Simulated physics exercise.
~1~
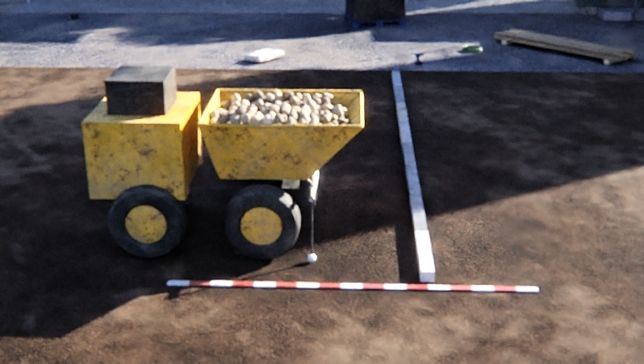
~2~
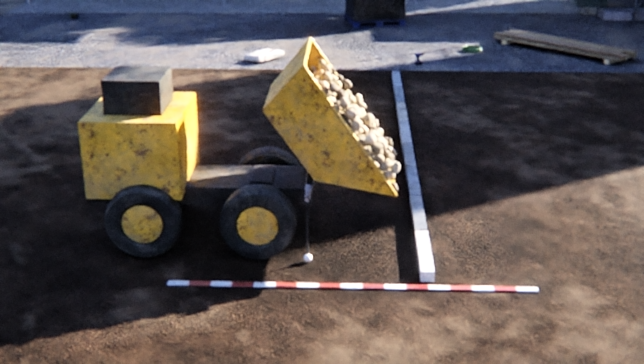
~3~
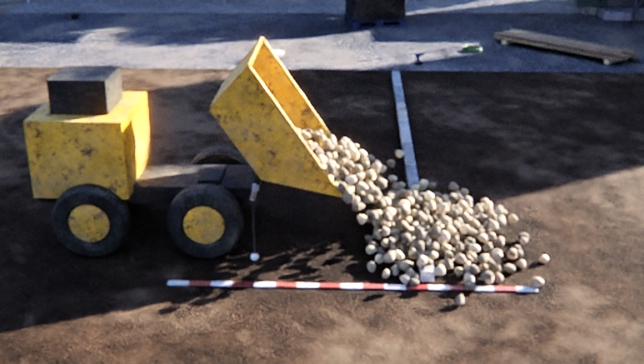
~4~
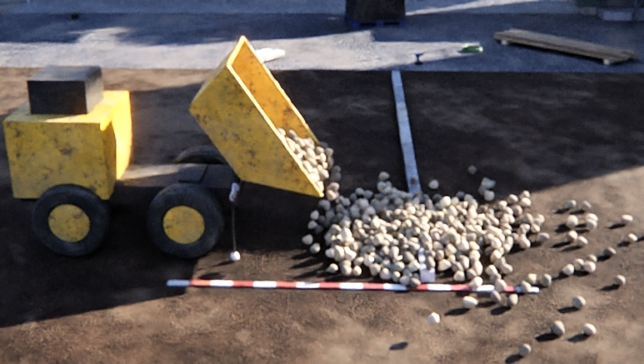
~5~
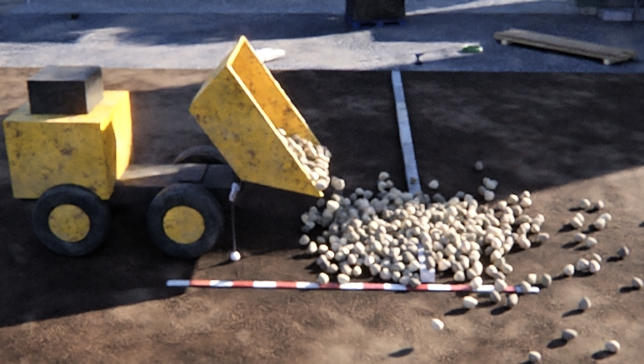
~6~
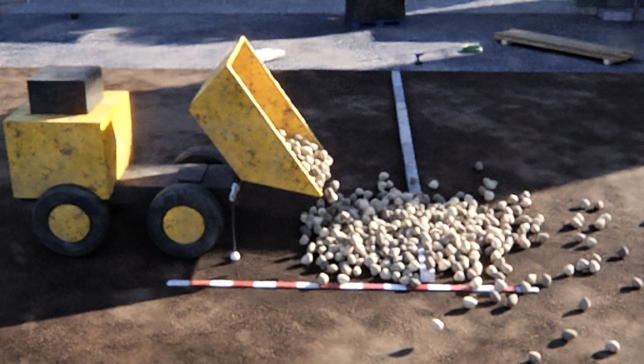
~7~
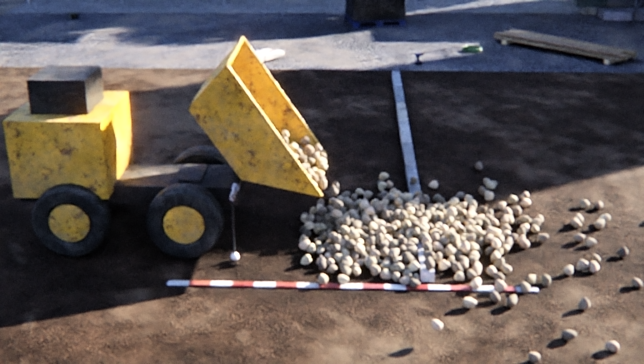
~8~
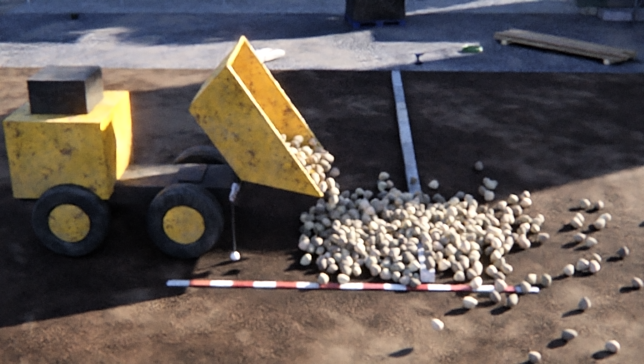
On dark ground, a yellow dumper tips cobbles across a kerb, keeping some inside.
